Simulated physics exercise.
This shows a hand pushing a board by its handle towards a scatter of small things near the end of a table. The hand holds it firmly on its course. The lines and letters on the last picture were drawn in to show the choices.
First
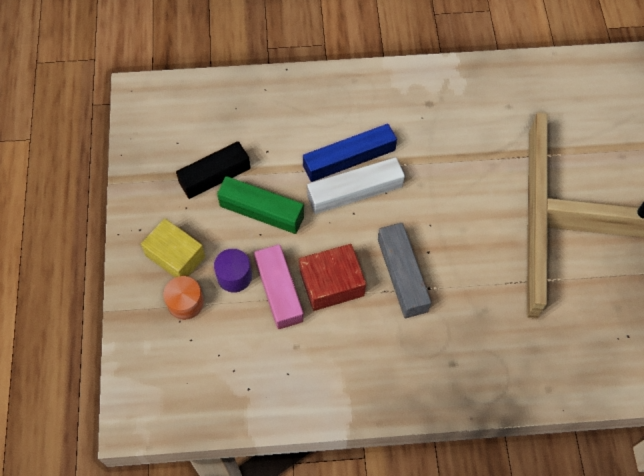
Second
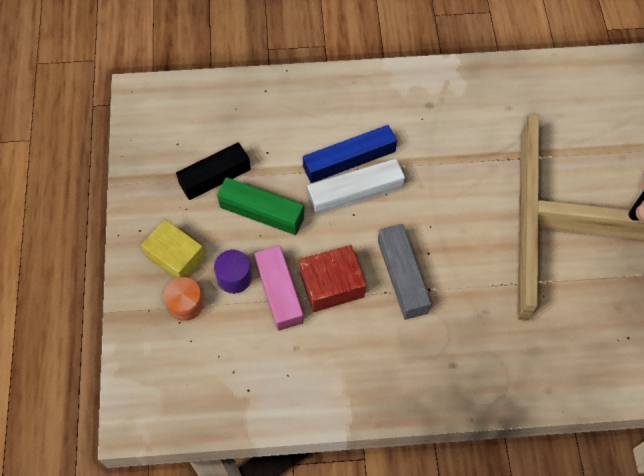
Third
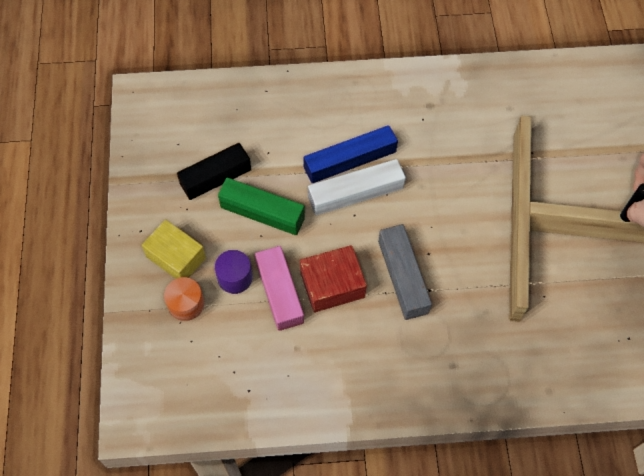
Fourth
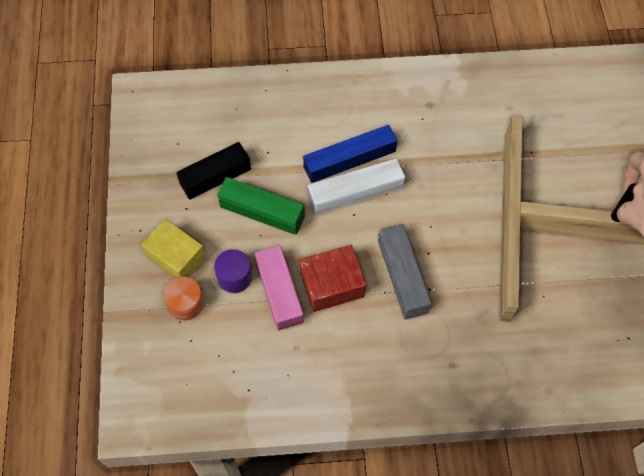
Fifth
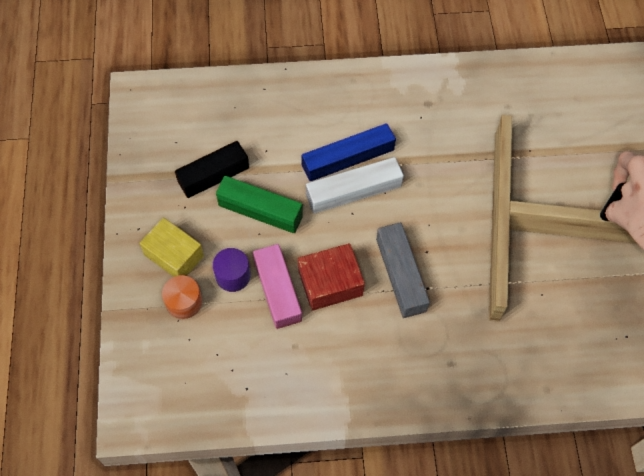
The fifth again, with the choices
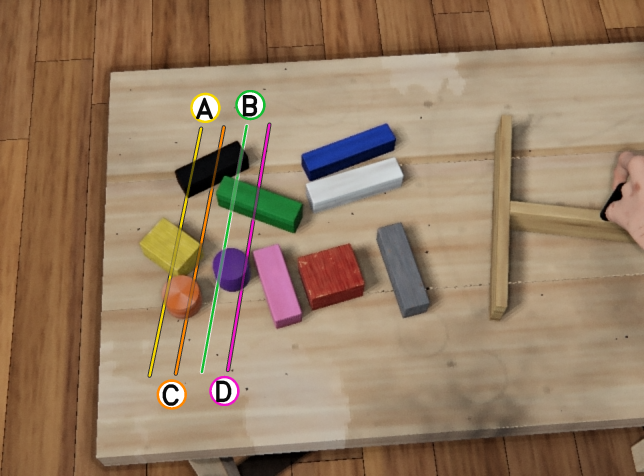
A hand slides a wooden board by its handle leftward across a table towards colourful blocks.
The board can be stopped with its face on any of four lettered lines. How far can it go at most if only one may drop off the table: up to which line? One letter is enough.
It should halt at D.
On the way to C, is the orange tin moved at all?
Yes.
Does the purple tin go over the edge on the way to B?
Yes.
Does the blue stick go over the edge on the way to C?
No.
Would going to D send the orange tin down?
By then, no.
On the marked copy, A at (177, 244); B at (226, 241); C at (201, 242); D at (250, 239).
With D. Early on, board (415, 211); grey bar (390, 269); yellow block (173, 250).
Further on, board (324, 217); yellow block (153, 244); orange tin (179, 300).
At the end, board (253, 222); orange tin (108, 304); purple tin (116, 270); none fallen.
As for the rest, A drops four; B drops two; C drops three.
